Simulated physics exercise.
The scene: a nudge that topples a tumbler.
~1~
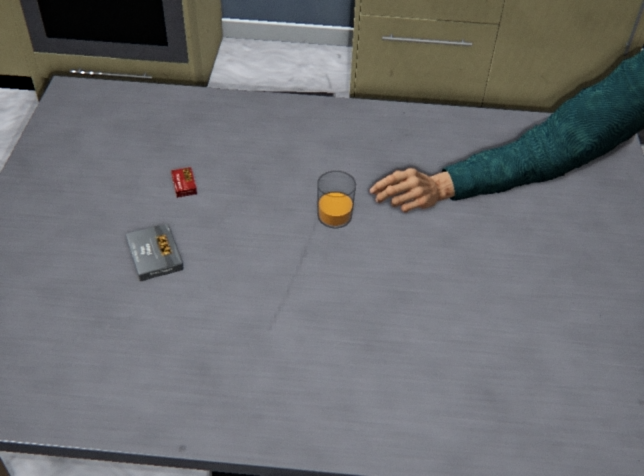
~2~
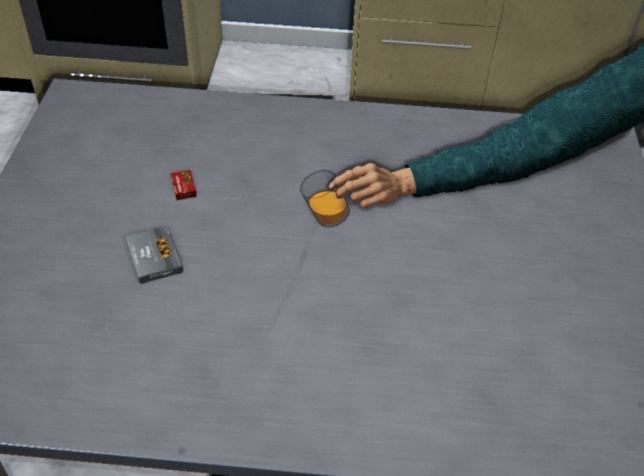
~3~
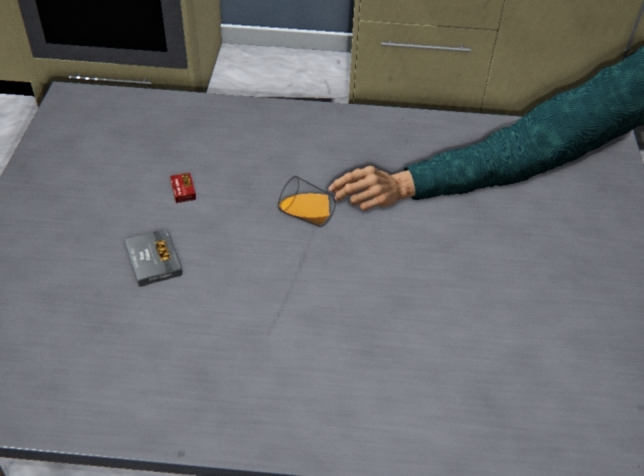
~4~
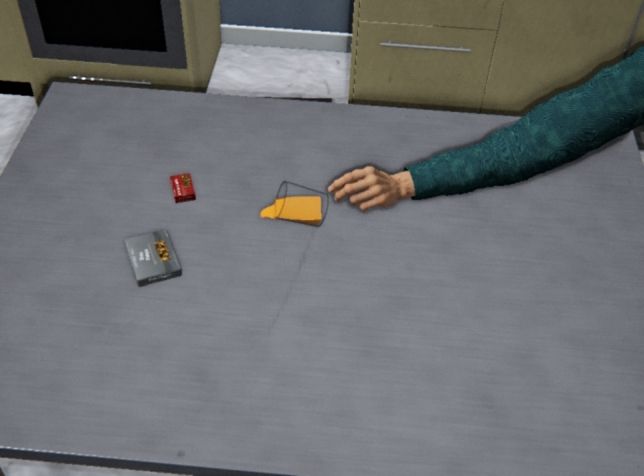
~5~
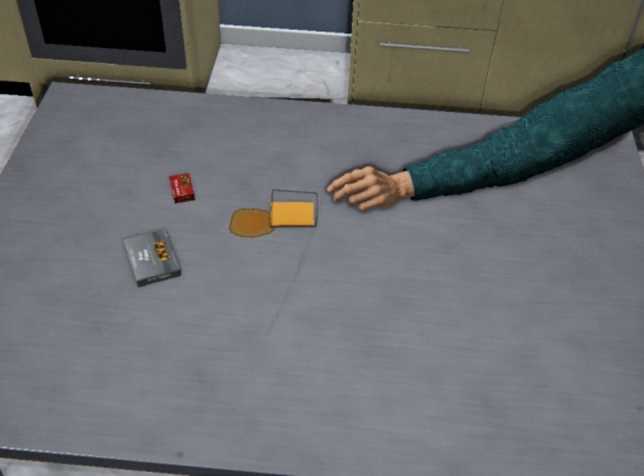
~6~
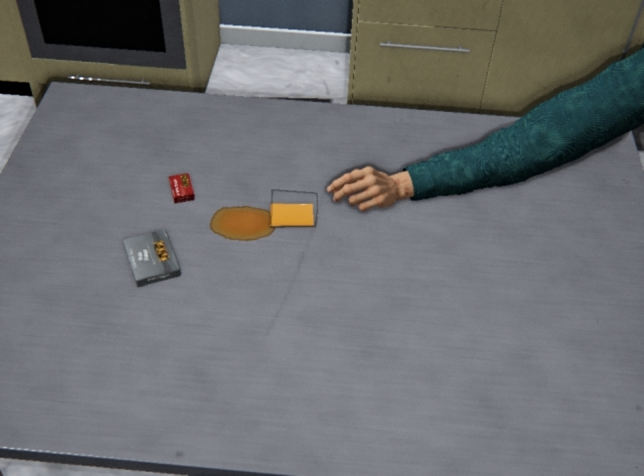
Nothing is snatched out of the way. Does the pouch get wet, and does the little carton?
As for the pouch, it gets wet; the little carton gets wet.
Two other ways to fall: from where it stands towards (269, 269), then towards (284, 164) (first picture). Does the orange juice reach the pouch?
First it is reached, then it stays dry.
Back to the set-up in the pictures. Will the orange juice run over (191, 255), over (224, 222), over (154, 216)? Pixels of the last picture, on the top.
The first is soaked; the next reached; the last reached.
A moment on, the puddle covers about as much as a plate; the pouch is reached; the little carton is reached.
When it is over, the puddle covers about as much as a plate; the pouch is reached; the little carton is reached.
